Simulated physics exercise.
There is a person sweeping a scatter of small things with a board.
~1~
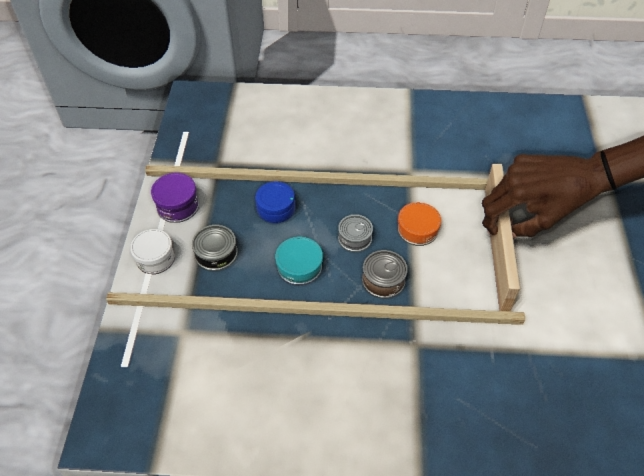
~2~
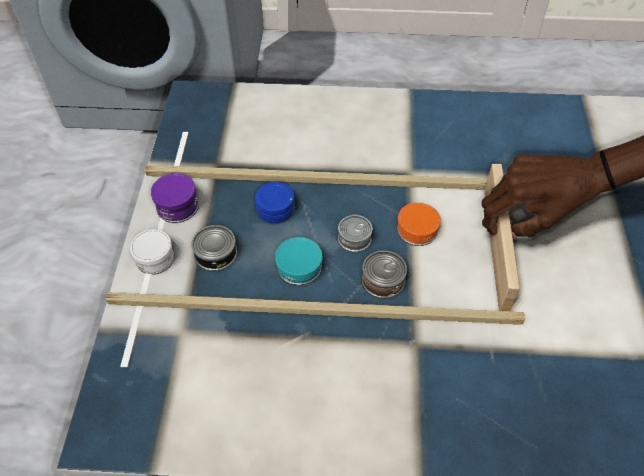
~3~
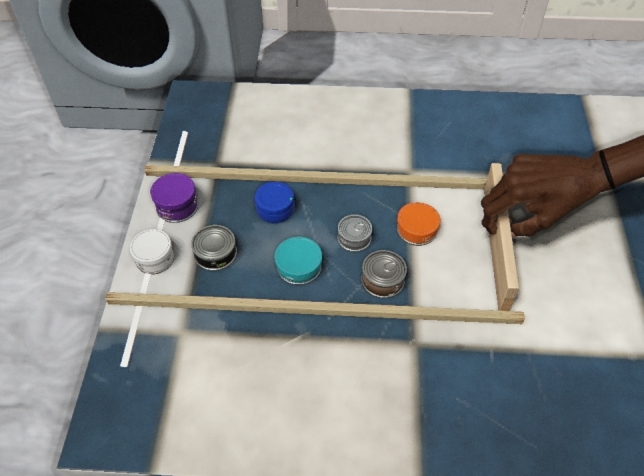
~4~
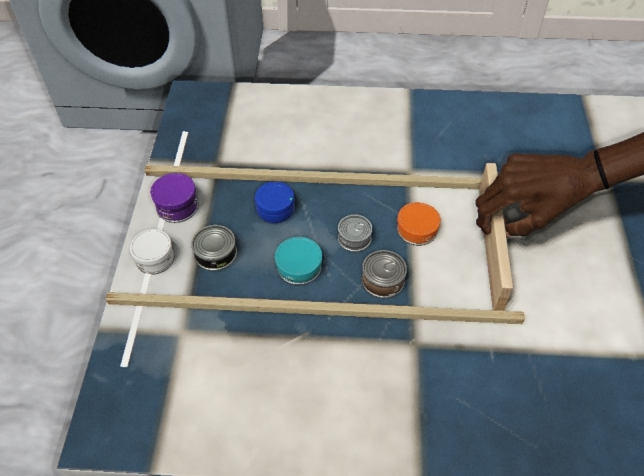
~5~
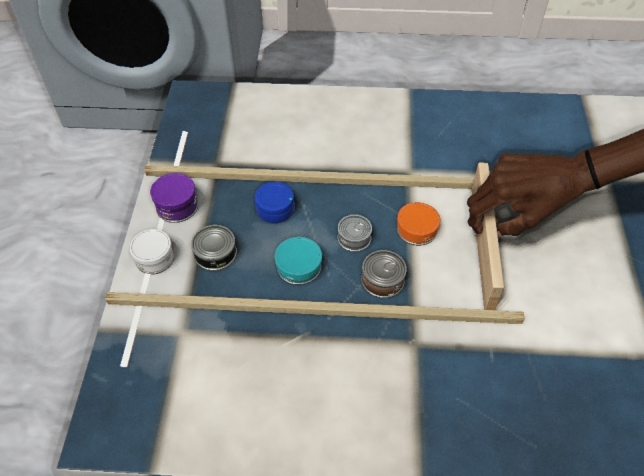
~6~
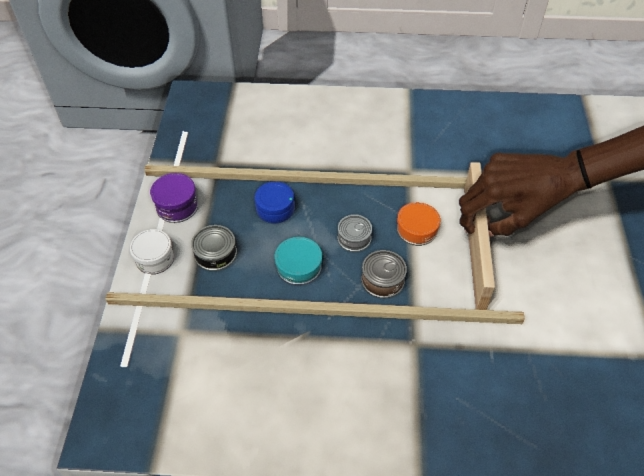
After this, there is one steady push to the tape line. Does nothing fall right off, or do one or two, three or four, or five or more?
The number that tip off is going to be more than two but under five.
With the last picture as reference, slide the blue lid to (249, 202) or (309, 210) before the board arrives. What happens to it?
For the first start it holds its spot, and for the second it holds its spot.
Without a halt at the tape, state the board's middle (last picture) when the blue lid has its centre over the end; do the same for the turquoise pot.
Roughly (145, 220); roughly (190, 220).
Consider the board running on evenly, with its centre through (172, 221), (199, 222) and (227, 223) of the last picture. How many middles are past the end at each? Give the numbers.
Respectively, 4, 1 and 0.
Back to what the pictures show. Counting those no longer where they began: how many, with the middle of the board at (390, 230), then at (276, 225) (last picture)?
First position 3; second position 6.
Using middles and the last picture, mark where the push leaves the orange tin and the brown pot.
Near (137, 214) and (124, 274).
Soon after, none off yet; white tin at rest near (153, 252); purple pot at rest near (175, 198); black tin at rest near (214, 248).
Then, none off yet; white tin at rest near (153, 252); purple pot at rest near (175, 198); black tin moved a little near (192, 239).
By the end, the number that fall off is three or four; fallen, turquoise pot, black tin, purple pot and white tin.
